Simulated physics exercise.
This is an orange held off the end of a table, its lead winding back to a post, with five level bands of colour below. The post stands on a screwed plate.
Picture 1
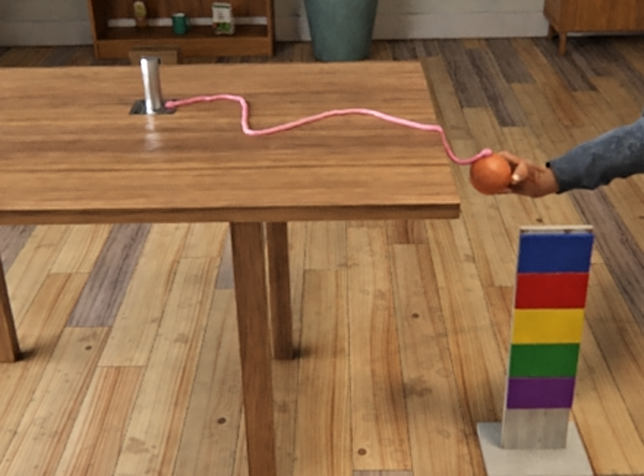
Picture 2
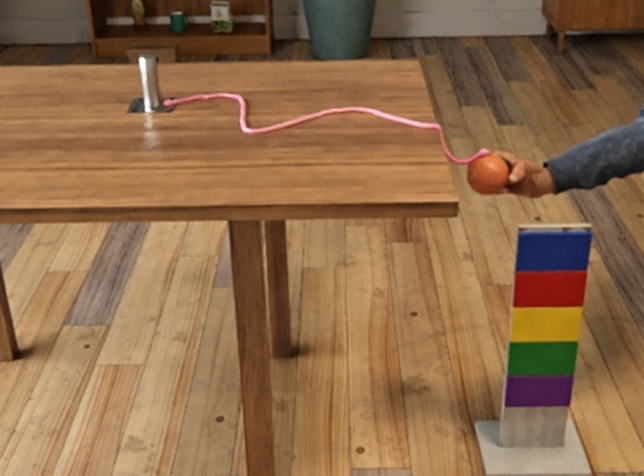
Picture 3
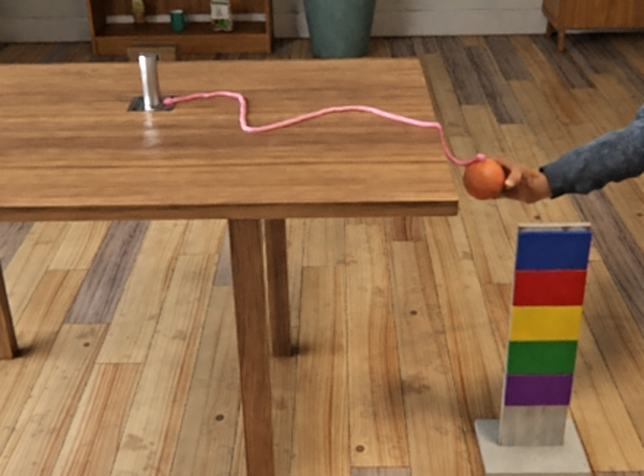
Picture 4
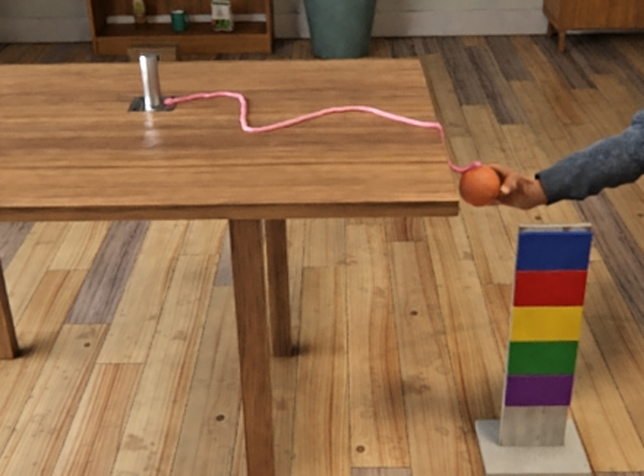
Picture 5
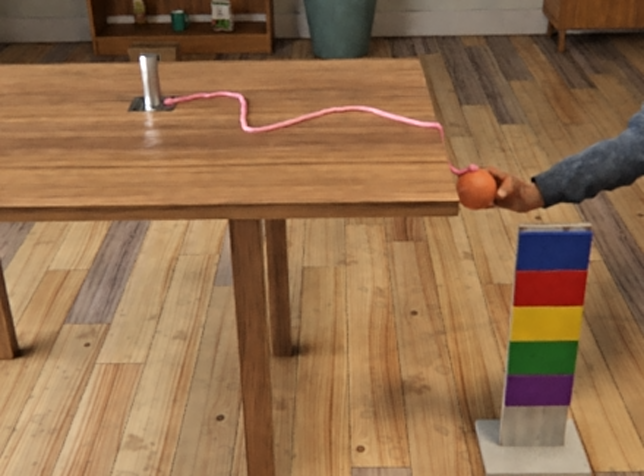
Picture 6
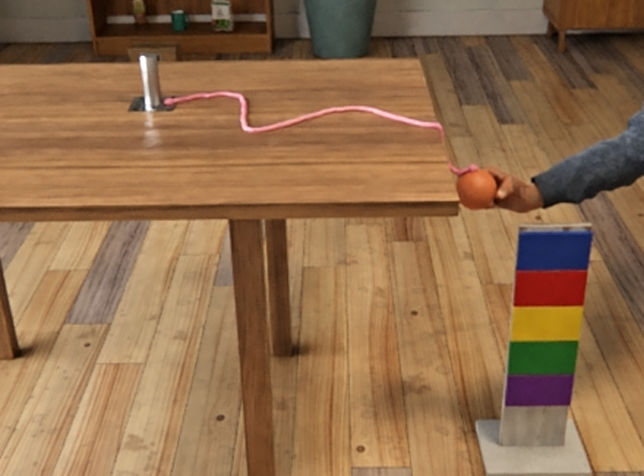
A hand holding an orange on a pink lead off a table's end, lowering it slightly leftward beside a colour-banded board.
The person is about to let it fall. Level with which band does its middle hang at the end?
Its middle rests at the yellow band.
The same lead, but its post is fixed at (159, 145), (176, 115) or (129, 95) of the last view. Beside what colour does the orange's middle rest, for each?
Try by try: Green; green; red.
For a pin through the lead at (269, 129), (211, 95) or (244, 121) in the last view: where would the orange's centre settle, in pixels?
Near (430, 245), (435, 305) and (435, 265).
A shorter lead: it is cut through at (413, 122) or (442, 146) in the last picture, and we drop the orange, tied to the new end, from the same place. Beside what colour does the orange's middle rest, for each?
One after the other, blue; red.
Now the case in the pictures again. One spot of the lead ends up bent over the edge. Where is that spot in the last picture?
The one at (330, 111).
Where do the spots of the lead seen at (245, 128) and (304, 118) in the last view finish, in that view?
They go to (334, 116) and to (405, 121).
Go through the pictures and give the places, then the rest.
Orange (490, 174); blue (556, 255); red (552, 292); yellow (548, 327); green (544, 361); purple (541, 394), in the first picture.
Orange (488, 174); lead through (203, 97) (243, 111) (272, 129) (341, 111) (417, 124), in the second picture.
Orange (484, 179), in the third picture.
Orange (479, 186); lead through (204, 96) (244, 109) (272, 128) (341, 110) (418, 124), in the fourth picture.
Orange (476, 189), in the fifth picture.
Orange (476, 190); lead through (204, 96) (244, 109) (273, 128) (341, 110) (418, 124), in the sixth picture.
Soon after, orange near (466, 288); level with red.
Then, orange near (418, 311); level with yellow.
Further on, orange near (441, 319); level with yellow.
At rest, orange near (432, 318); level with yellow. The yellow one.
